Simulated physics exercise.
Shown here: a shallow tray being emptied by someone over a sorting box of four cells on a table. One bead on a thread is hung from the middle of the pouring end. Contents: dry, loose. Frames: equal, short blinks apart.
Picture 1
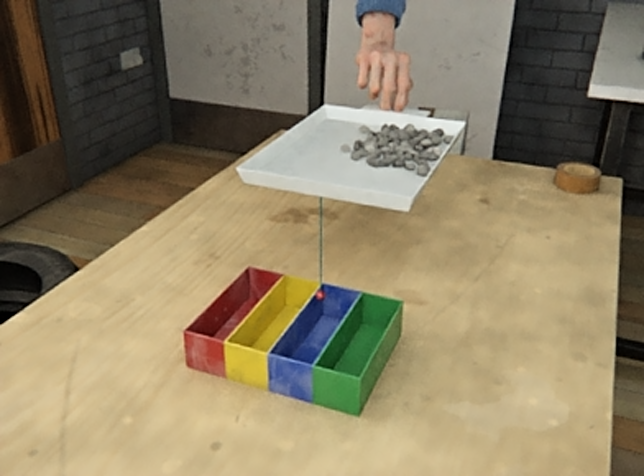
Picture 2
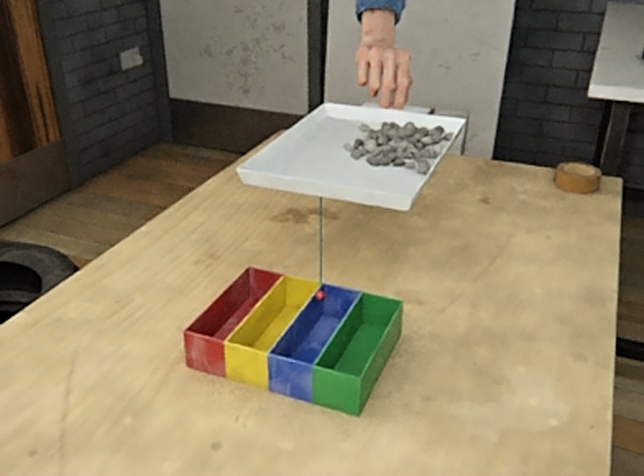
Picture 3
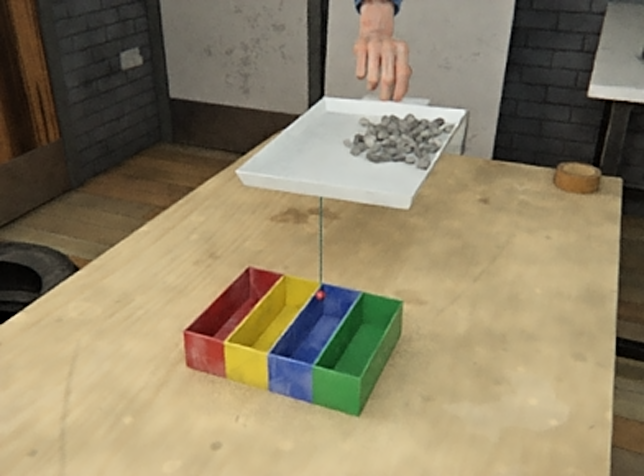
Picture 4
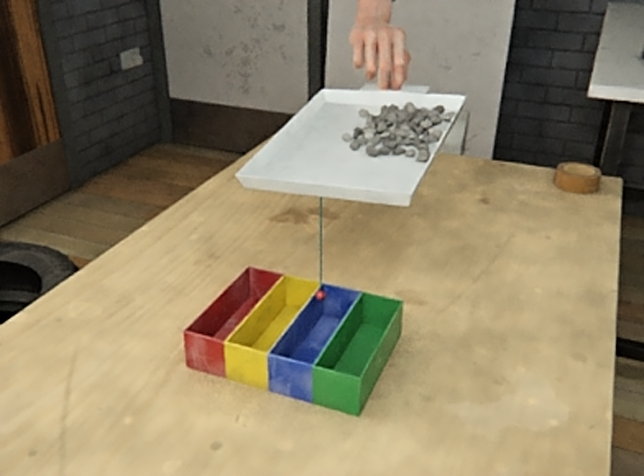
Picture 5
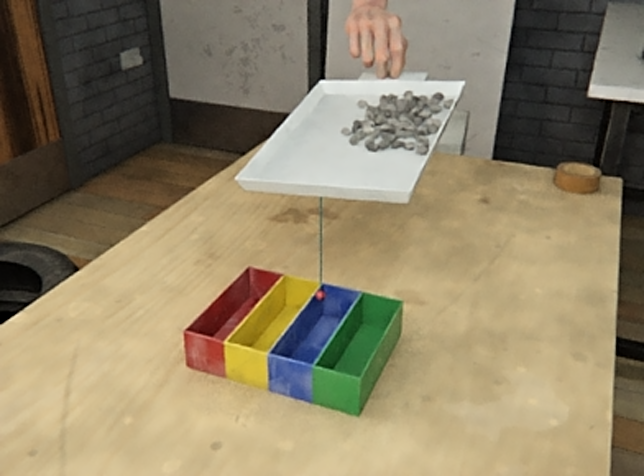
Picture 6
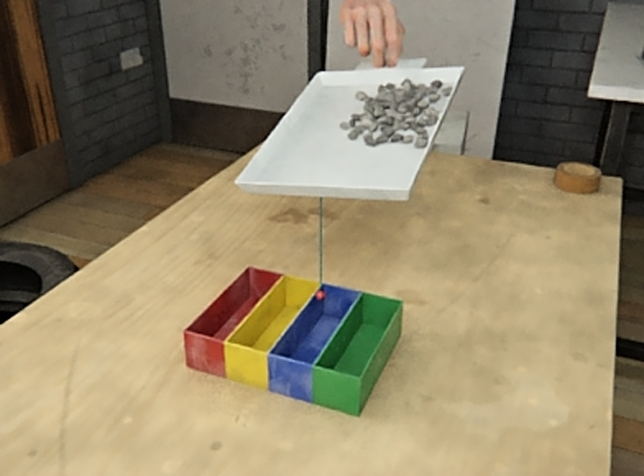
Above a wooden table, a hand raised the far end of a white tray of gray gravel, tilting it gradually toward its left front corner, while the pebbles and a hanging red bead barely moved.
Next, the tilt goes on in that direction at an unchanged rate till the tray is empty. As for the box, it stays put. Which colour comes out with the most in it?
Fullest: The red cell.
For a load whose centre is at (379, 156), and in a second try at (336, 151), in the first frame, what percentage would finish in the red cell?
You'd get near 60 percent first and near 80 percent after that.
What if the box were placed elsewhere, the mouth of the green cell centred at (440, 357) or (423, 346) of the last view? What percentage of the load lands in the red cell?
Close to 0 in a hundred first, close to 10 in a hundred second.
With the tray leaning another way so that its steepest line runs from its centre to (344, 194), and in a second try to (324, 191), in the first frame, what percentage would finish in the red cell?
You'd get 0 per cent the first time and 10 per cent the second time.
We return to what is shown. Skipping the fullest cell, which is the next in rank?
Second place goes to the yellow one.
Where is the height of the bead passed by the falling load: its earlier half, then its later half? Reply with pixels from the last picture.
Around (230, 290), followed by around (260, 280).
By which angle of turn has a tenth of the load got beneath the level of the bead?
65 degrees.
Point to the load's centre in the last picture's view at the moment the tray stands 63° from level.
The middle of the pieces shows up near (261, 200).
Soon after the last picture, tray tipped steeply; about two thirds on the tray; a small part in the red cell; about a third falling or outside the box.
A little later, tray tipped past a quarter turn; about a quarter on the tray; about half in the red cell; a small part in the yellow cell; a stray few in the blue cell; about a quarter falling or outside the box.
Later still, tray tipped past a quarter turn; about two thirds in the red cell; about a quarter in the yellow cell; a stray few in the blue cell; a small part falling or outside the box.
At rest, tray tipped past a quarter turn; about two thirds in the red cell; about a quarter in the yellow cell; a stray few in the blue cell; none in the green cell; a small part outside the box.
